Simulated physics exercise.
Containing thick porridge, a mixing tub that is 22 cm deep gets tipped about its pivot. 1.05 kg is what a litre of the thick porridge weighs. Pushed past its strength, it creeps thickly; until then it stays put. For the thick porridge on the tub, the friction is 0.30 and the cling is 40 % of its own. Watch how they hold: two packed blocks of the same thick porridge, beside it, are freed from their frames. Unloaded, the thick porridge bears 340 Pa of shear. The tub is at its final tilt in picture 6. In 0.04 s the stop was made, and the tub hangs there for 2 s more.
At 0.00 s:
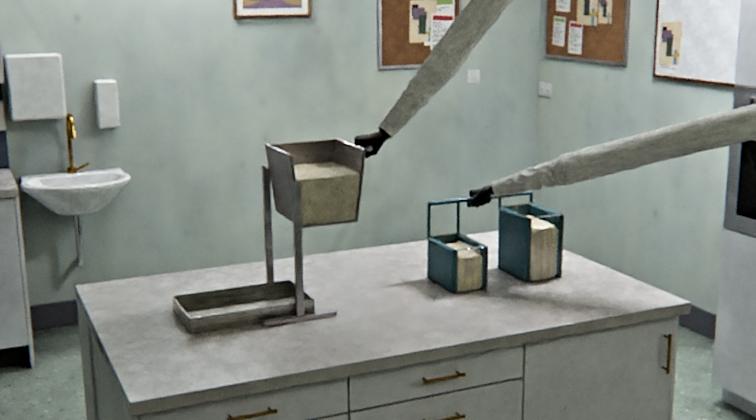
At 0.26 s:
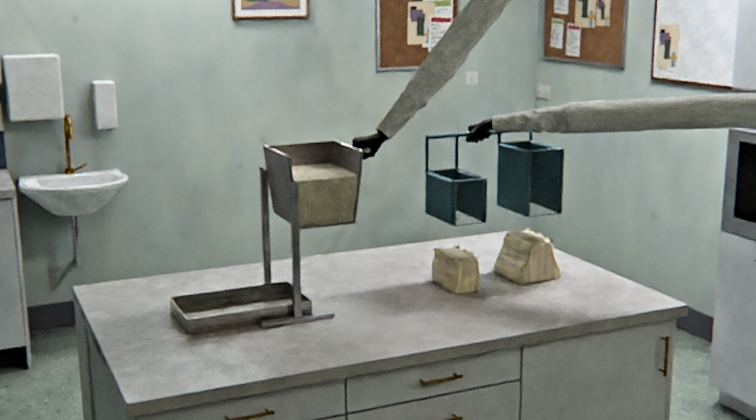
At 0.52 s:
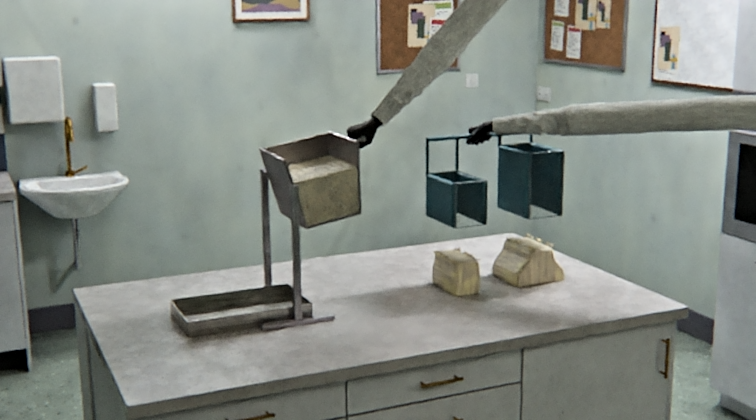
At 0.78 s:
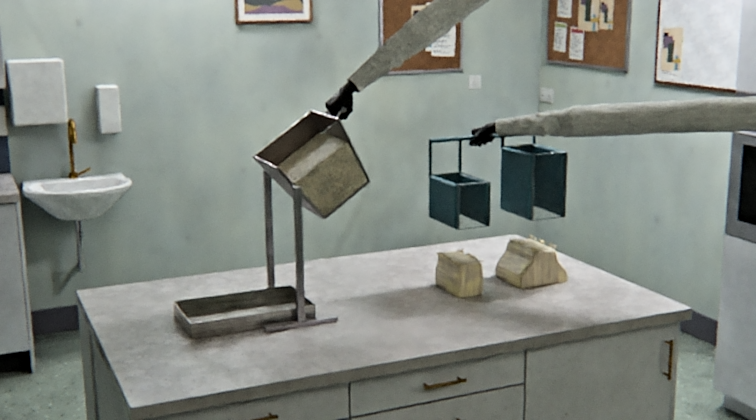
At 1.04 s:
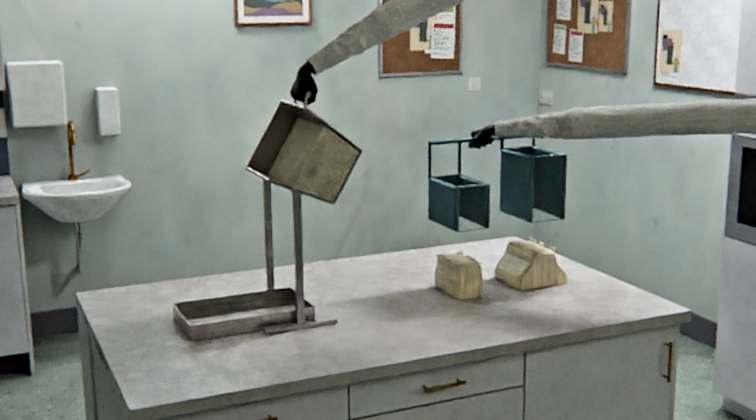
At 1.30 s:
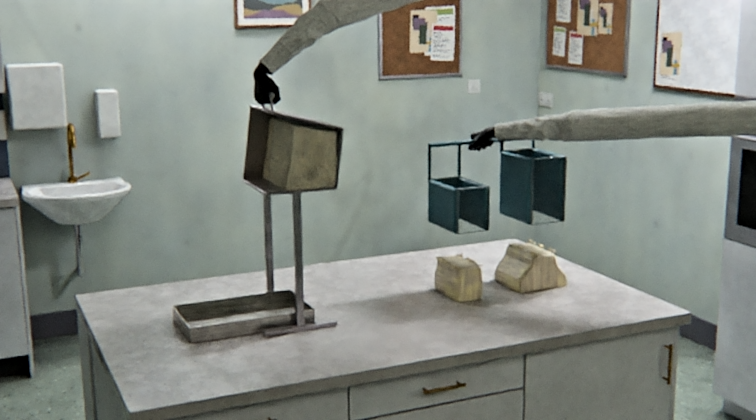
Teal moulds rising in a gloved hand off two pale blocks, the larger sagging, then another hand tilting a tub steeply left.
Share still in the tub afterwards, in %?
84 %.
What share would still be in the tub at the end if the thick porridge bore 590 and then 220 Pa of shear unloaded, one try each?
Roughly 100 % followed by roughly 60 %.
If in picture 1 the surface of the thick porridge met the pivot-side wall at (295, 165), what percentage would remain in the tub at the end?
I'd guess around 55 in a hundred.
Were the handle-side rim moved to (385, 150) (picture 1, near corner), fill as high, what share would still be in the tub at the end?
55 %.
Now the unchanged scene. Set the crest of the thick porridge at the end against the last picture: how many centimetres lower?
Roughly 7 cm.
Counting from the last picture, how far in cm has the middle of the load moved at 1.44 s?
3 cm.
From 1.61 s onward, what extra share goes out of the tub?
Roughly 12 %.
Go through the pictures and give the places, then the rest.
In the first picture, handle-side rim at (363, 150), tilt 0 degrees; crest of the thick porridge at (359, 174); block heights 13 cm, 19 cm (left to right).
In the second picture, handle-side rim at (361, 152), tilt 0 degrees; crest of the thick porridge at (357, 175); block heights 12 cm, 15 cm (left to right).
In the third picture, handle-side rim at (356, 143), tilt 9 degrees; crest of the thick porridge at (353, 168); block heights 12 cm, 13 cm (left to right).
In the fourth picture, handle-side rim at (337, 120), tilt 34 degrees; crest of the thick porridge at (347, 144); block heights 12 cm, 13 cm (left to right).
In the fifth picture, handle-side rim at (306, 111), tilt 59 degrees; crest of the thick porridge at (323, 128); block heights 12 cm, 13 cm (left to right).
In the sixth picture, handle-side rim at (274, 115), tilt 82 degrees; crest of the thick porridge at (296, 127); block heights 12 cm, 13 cm (left to right).
After 1.44 s, the tub is at 82 degrees and holds 100 %.
After 1.61 s, the tub is at 82 degrees and holds 96 %.
After 1.78 s, the tub is at 82 degrees and holds 91 %.
After 1.95 s, the tub is at 82 degrees and holds 86 %.
After 3.30 s, the tub is at 82 degrees and holds 84 %.
